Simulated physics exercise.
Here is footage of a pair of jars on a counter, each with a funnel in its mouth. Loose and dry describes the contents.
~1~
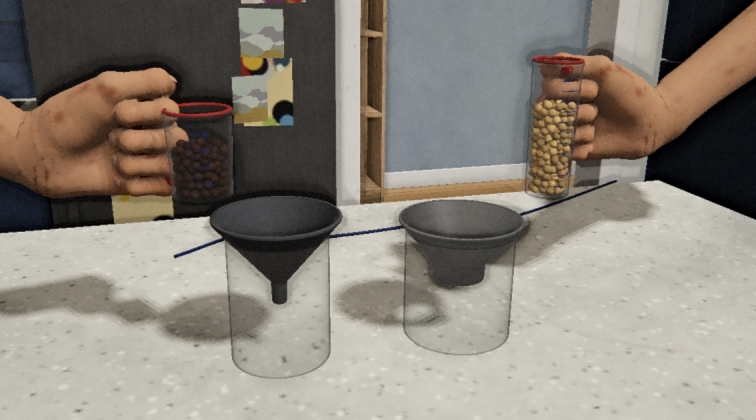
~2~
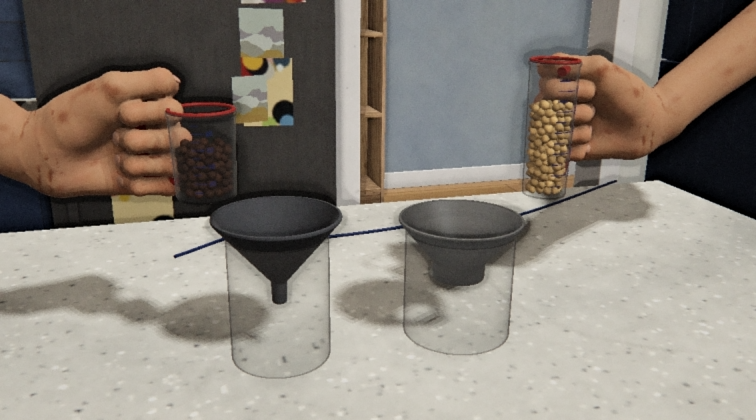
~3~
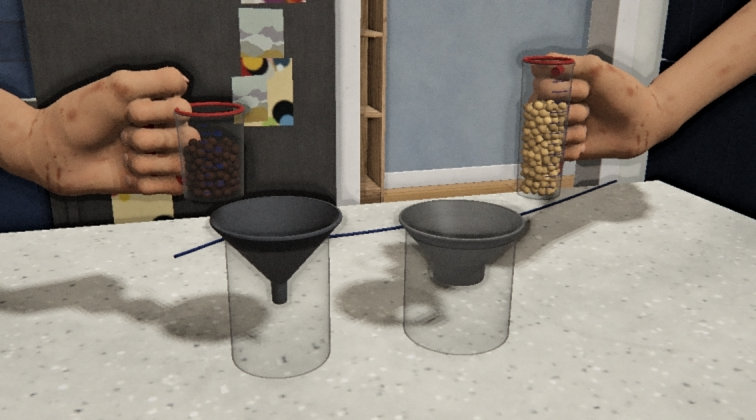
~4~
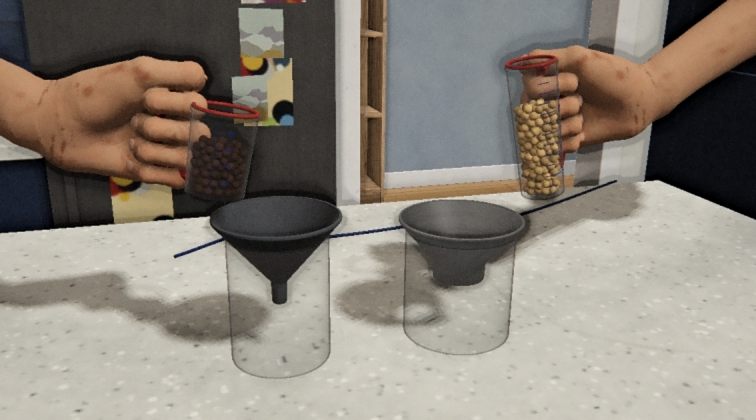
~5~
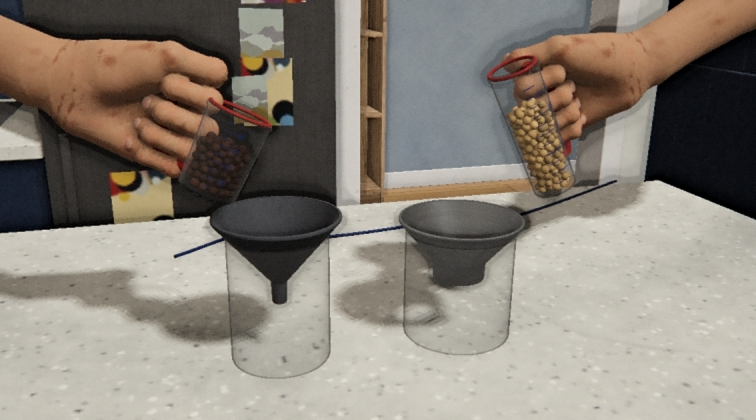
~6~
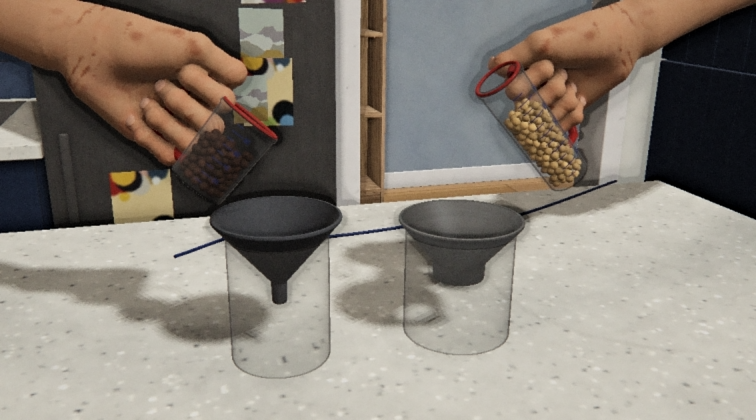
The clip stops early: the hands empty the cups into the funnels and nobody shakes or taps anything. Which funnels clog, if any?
The left funnel gets blocked; the right one runs clear.
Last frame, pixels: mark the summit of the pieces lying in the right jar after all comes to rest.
(479, 308), roughly.
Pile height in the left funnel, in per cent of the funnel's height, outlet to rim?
Something like 80 in a hundred, I reckon.
Then, 0.42 s later than the last frame, left, every one still in the cup; right, every one still in the cup.
Then, 0.80 s later than the last frame, left, the larger part still in the cup, about a tenth in or over the funnel; right, almost all still in the cup, just a few in or over the funnel.
Then, 1.11 s later than the last frame, left, just a few still in the cup, almost all in or over the funnel, just a few down in the jar; right, roughly half still in the cup, roughly a quarter in or over the funnel, roughly a quarter down in the jar.
When it is over, left, almost all stuck in the funnel, just a few down in the jar; right, every one down in the jar.
